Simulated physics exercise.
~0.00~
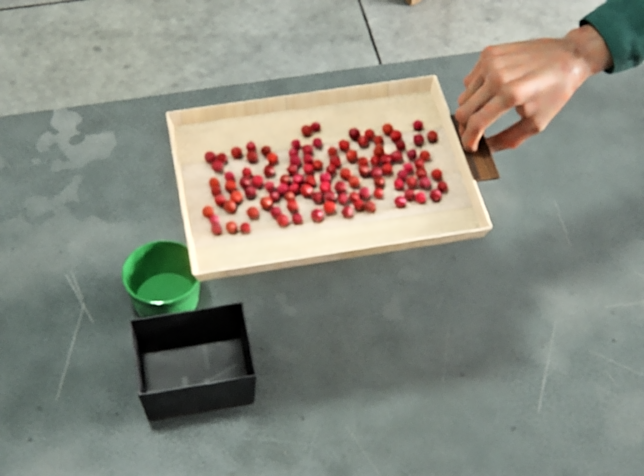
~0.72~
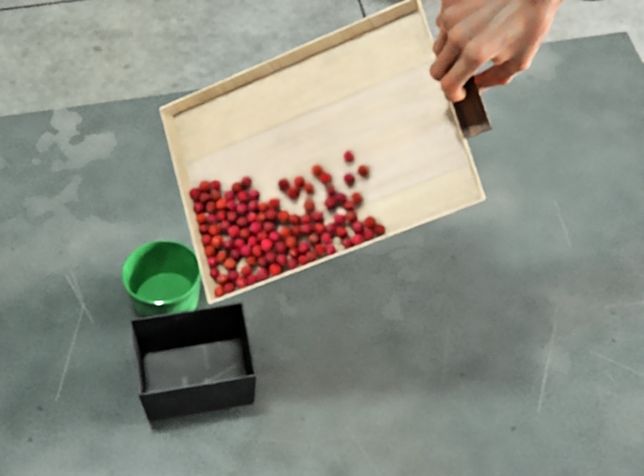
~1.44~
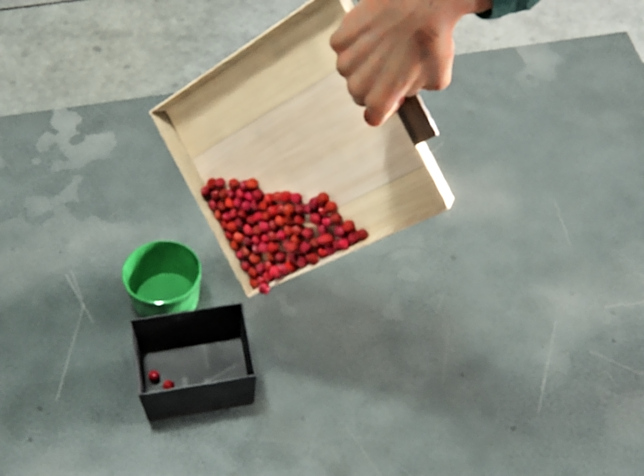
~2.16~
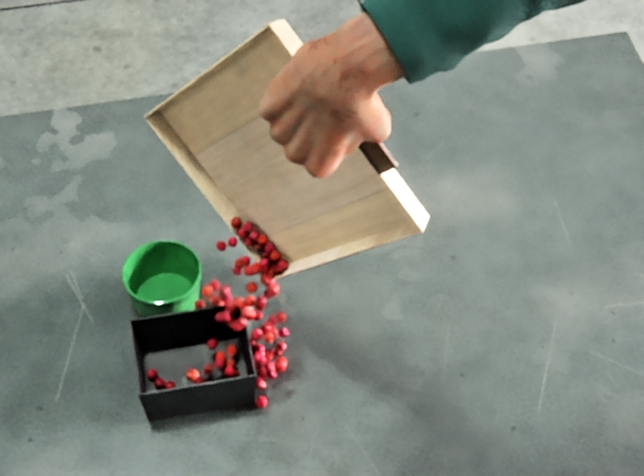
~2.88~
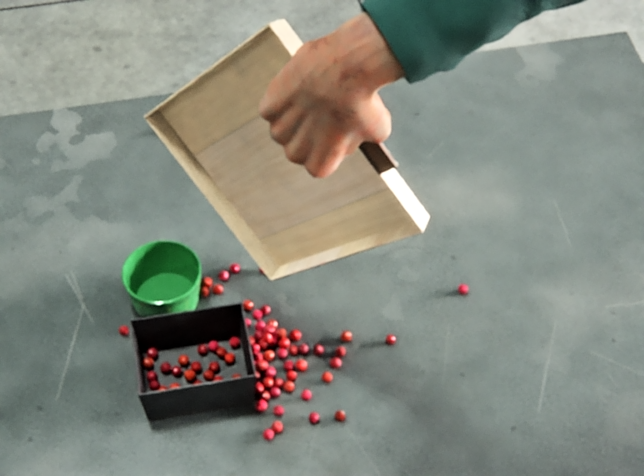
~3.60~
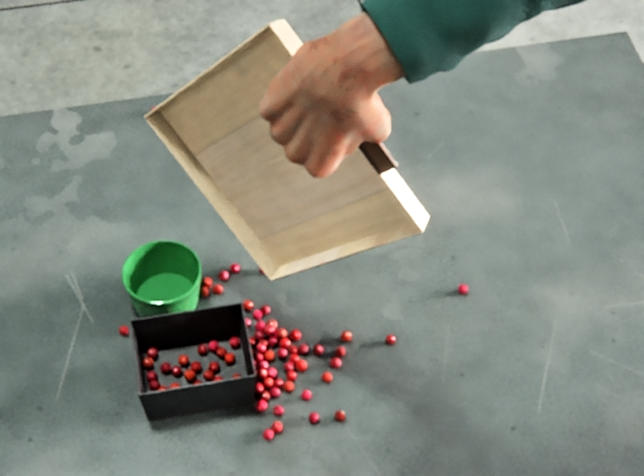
A hand in a green sleeve holds a shallow pale wooden tray of red cranberries by its dark handle, seen from above over a grey surface. Below the tray's left end sit a green dish and, just in front of it, a black rectangular tin. The hand tips and turns the tray, and the berries slide into its lower left corner. A couple drop into the tin, then the rest pour out in a stream over its right side. The tray ends empty, held still and steeply tilted, with some berries in the tin, more scattered outside, mostly to its right, and the dish empty.
